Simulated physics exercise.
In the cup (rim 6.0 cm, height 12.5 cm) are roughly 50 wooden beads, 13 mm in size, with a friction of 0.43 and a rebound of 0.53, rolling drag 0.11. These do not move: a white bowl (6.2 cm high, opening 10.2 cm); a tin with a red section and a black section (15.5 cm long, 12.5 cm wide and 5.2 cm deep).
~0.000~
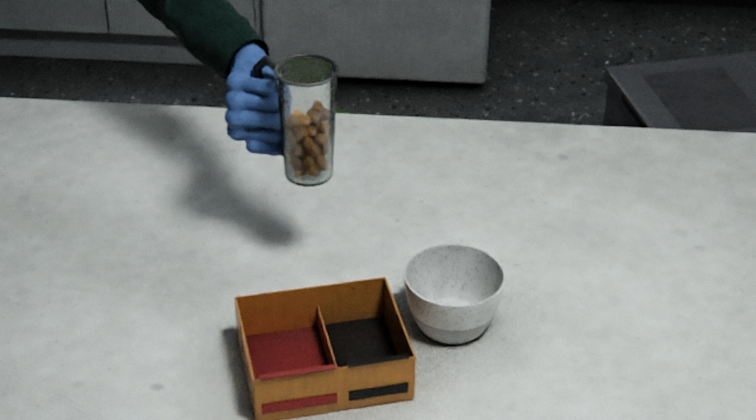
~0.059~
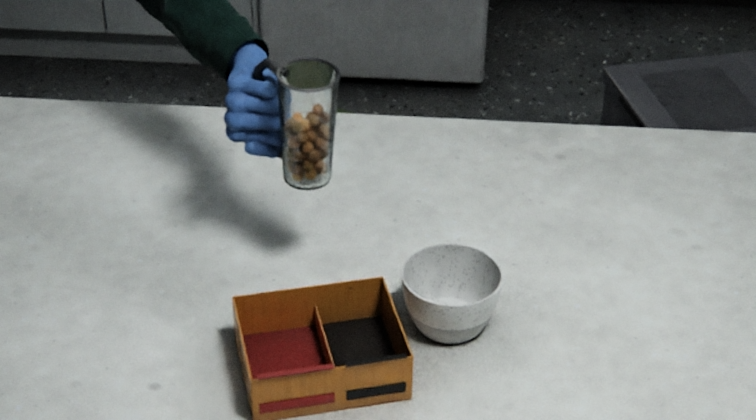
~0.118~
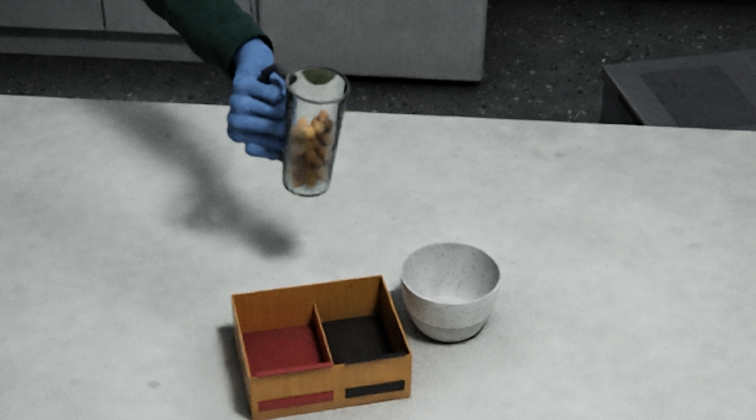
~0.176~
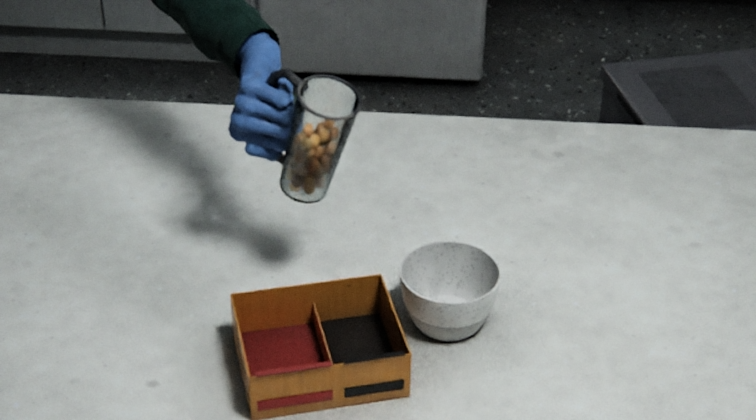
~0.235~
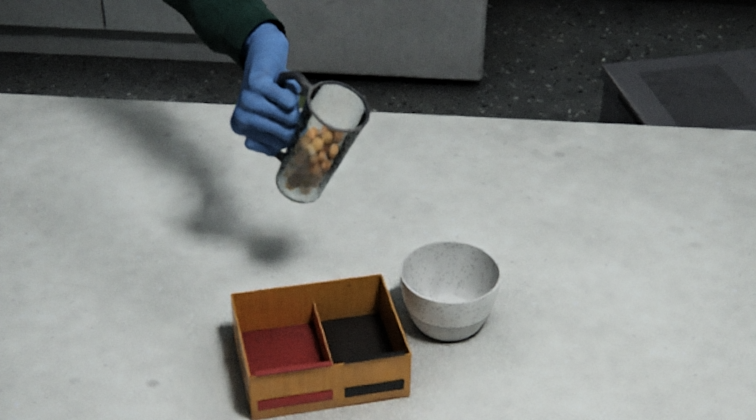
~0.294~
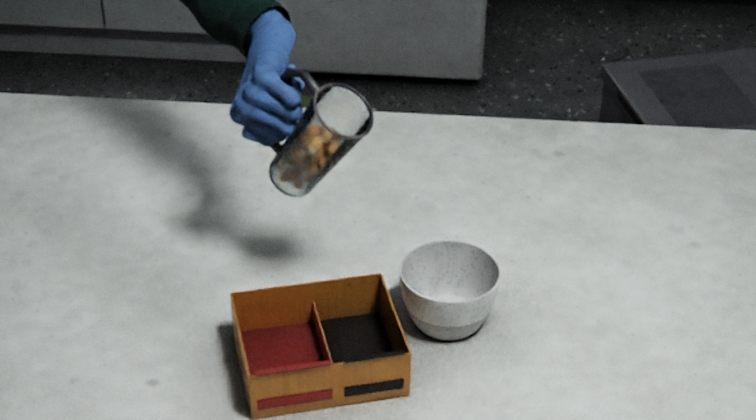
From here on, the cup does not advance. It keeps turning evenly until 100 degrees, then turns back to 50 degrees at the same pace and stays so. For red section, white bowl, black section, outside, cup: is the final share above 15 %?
Red section: Below, white bowl: Below, black section: Below, outside: Below, cup: Above.
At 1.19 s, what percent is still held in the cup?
I'd put it at around 90 per cent.
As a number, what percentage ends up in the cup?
Roughly 90 percent.
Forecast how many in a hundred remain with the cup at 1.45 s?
Some 90 in a hundred.
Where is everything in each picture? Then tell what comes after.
In the first frame, cup at (307, 101); tilt 0 degrees; moved 0.0 cm; lip at (330, 79); top of the load at (314, 119); white bowl at (455, 274); divided tin at (323, 326).
In the second frame, cup at (308, 106); tilt 2 degrees; moved 0.9 cm; lip at (332, 85); top of the load at (314, 123).
In the third frame, cup at (314, 118); tilt 8 degrees; moved 3.0 cm; low side front right; lip at (342, 98); top of the load at (318, 131).
In the fourth frame, cup at (320, 131); tilt 16 degrees; moved 5.0 cm; low side front right; lip at (353, 114); top of the load at (323, 140).
In the fifth frame, cup at (322, 138); tilt 25 degrees; moved 5.9 cm; low side front right; lip at (361, 126); top of the load at (302, 144).
In the sixth frame, cup at (321, 139); tilt 33 degrees; moved 5.9 cm; low side front right; lip at (364, 134); top of the load at (296, 140); white bowl at (450, 270); divided tin at (318, 322). It turns about 140 degrees a second.
Then, at 0.64 s, tilt 82 degrees; cup 100 %; middle of all pieces near (294, 132).
After 0.93 s, tilt 94 degrees; cup 100 %; middle of all pieces near (306, 140).
After 1.19 s, tilt 57 degrees; black section 5 %, cup 90 %; middle of all pieces near (318, 167).
After 1.45 s, tilt 50 degrees; red section 5 %, cup 90 %; middle of all pieces near (314, 172).
At rest (2.0 s), red section 5 %, white bowl 0 %, black section 0 %, outside 0 %, cup 90 %.
